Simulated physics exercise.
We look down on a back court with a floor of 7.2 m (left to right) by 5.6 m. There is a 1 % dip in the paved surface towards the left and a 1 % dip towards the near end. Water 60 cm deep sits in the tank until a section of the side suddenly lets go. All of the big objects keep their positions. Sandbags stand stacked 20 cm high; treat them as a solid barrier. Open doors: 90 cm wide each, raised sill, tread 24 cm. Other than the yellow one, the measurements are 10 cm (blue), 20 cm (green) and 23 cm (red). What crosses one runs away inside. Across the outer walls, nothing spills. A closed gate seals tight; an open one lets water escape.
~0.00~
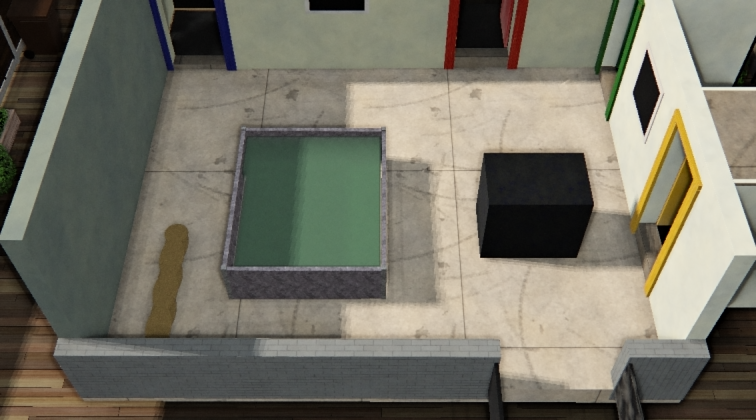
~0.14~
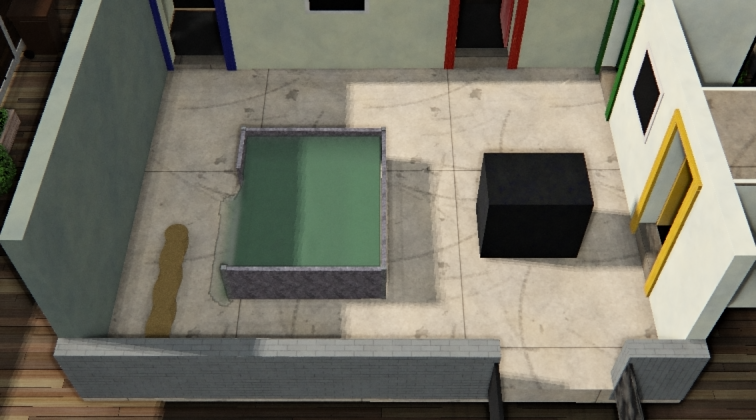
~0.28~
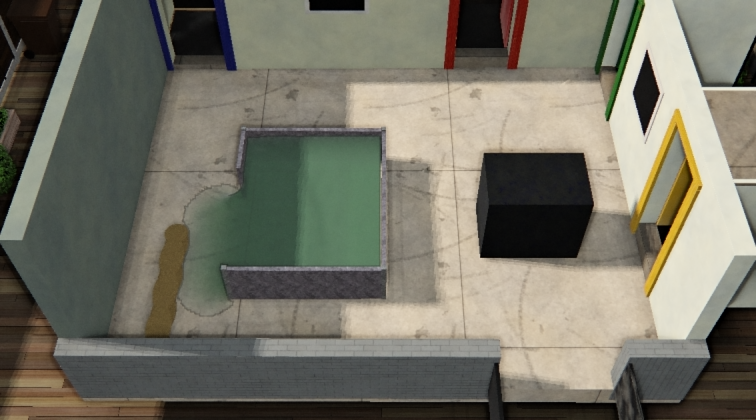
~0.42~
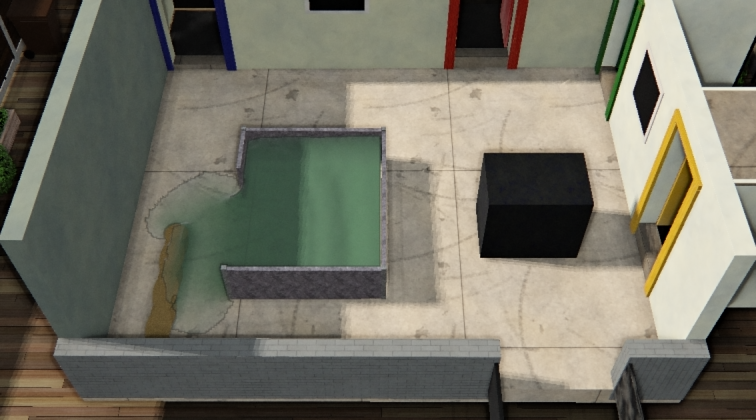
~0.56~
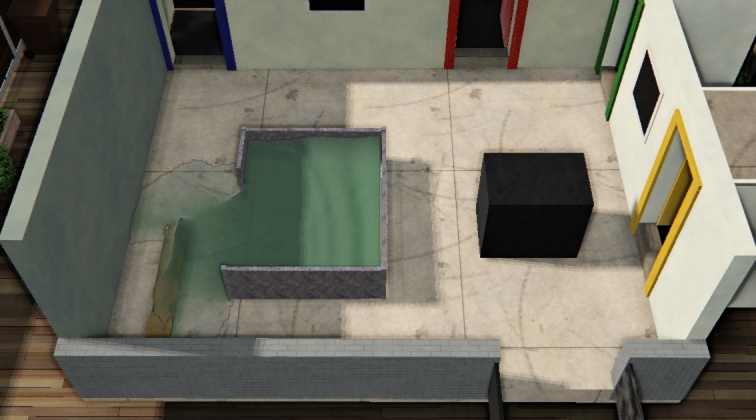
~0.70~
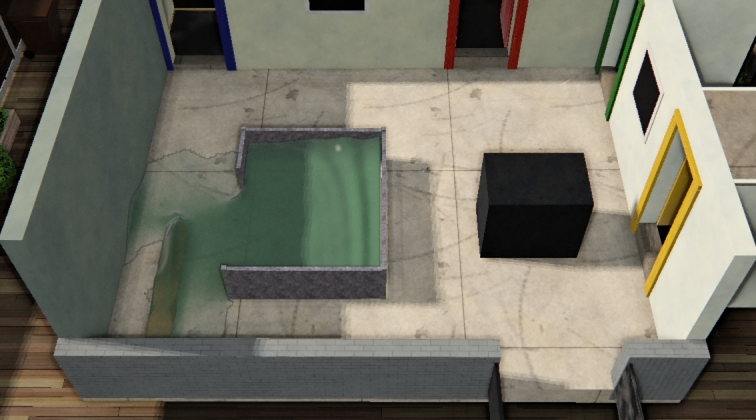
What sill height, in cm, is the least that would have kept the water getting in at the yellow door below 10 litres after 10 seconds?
The least height is about 9 cm.
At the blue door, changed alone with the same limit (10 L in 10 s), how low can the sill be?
The blue door needs around 22 cm.
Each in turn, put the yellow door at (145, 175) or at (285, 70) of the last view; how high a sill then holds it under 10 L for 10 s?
About 28 cm, then about 9.0 cm.
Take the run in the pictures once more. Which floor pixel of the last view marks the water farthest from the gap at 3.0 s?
Pixel: About (525, 371).
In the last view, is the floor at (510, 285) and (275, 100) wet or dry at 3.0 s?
Note: Point one not yet reached; point two reached.
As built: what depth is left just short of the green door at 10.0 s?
Some 6.5 centimetres.
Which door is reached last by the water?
I'd say the green one.
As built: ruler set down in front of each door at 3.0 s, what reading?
Centimetres: Blue = 22, green = 0, red = 0, yellow = 0.
After 1.4 s water covers 15 % of the floor, deepest (46 cm) near (191, 255); it has not reached the yellow door.
After 3.0 s water covers 45 % of the floor, deepest (38 cm) near (101, 372); it has not reached the yellow door.
After 10.0 s water covers 95 % of the floor, deepest (12 cm) near (101, 372); 5 cm at the yellow door, 0 litres in over its 27 cm sill.
At the yellow door as built, the water arrived by 4.4 s and peaked near 13 cm at 4.8 s.
Run again over the same 10 s with other heights there, 20 litres in over 7 cm, 6 litres over 10 cm. The limit of 10 litres is kept from about 9 cm up.
